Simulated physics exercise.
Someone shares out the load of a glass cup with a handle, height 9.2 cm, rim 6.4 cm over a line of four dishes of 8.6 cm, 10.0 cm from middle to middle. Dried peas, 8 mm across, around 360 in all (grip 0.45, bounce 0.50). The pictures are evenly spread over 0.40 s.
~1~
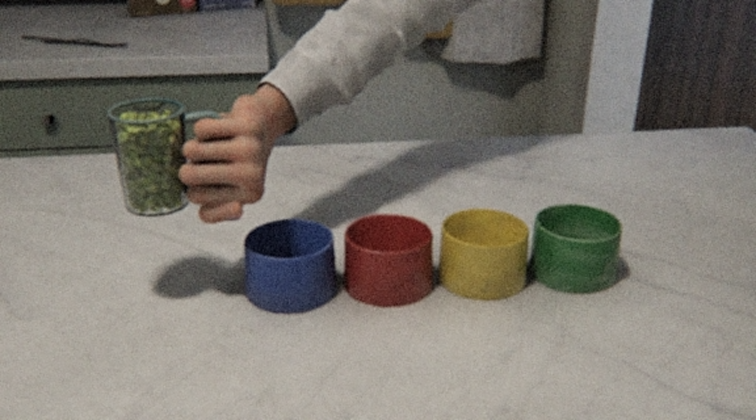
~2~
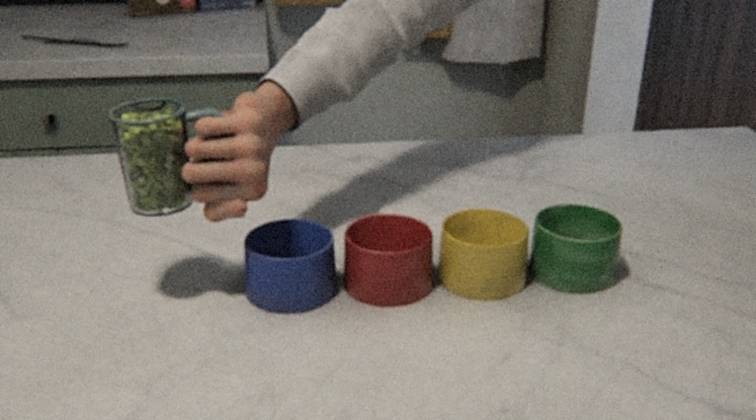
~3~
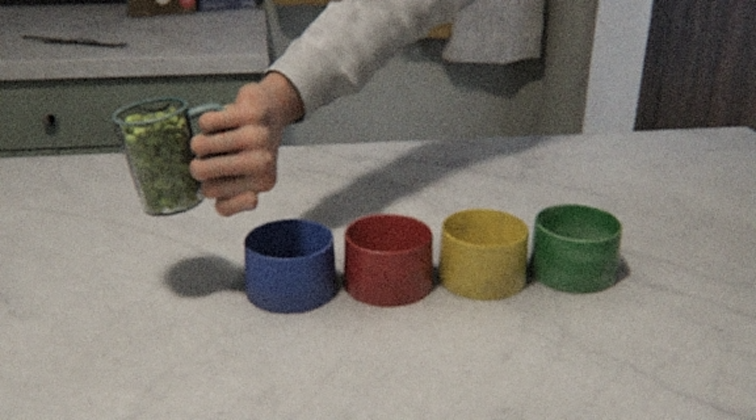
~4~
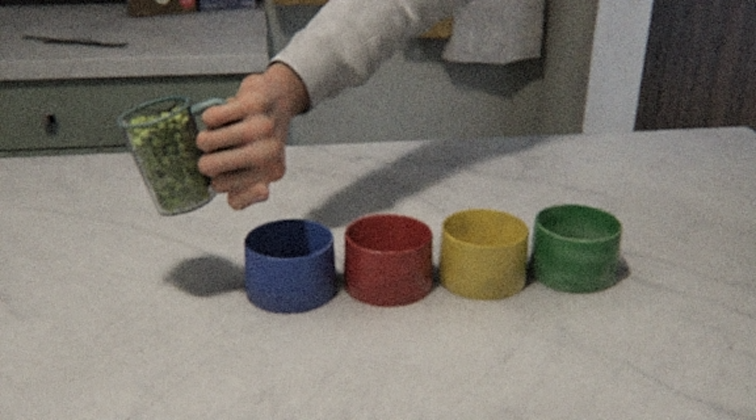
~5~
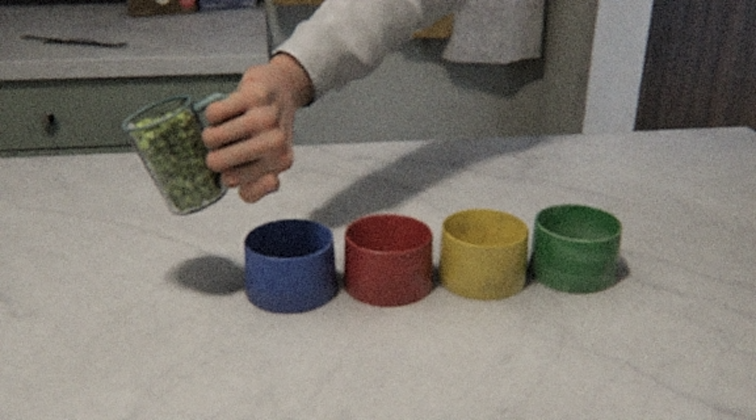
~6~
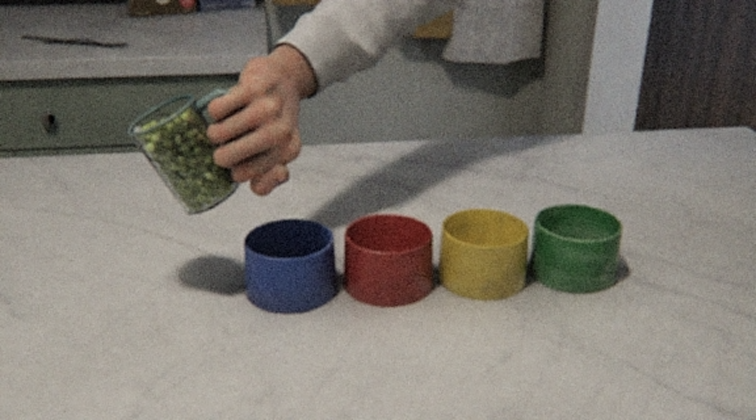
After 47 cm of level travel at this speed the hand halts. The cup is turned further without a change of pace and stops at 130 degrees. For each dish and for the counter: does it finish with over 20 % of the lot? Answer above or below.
Red dish: Below; blue dish: Above; green dish: Below; yellow dish: Below; on the counter: Above.
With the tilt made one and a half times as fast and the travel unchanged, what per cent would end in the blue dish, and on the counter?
In that case blue 10; counter 90.
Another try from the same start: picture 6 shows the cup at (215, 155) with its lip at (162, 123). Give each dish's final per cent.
Red 20, blue 0, green 0, yellow 60.
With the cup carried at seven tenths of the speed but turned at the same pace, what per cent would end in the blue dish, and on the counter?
Blue 0, counter 100.
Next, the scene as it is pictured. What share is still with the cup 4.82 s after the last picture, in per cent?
Roughly 0 per cent.
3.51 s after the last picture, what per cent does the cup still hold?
Roughly 0 per cent.
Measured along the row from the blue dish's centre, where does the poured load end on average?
About 4 cm to its left.
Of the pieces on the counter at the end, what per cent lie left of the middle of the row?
About 100 per cent.
Then, 2.10 s after the last picture, tilt 130 degrees; cup holds 0 %, blue 65 %.
Then, 3.51 s after the last picture, tilt 130 degrees; cup holds 0 %, blue 65 %.
Then, 4.82 s after the last picture, tilt 130 degrees; cup holds 0 %, blue 65 %.
In the end, red 0 %, blue 65 %, green 0 %, yellow 0 %, counter 35 %.
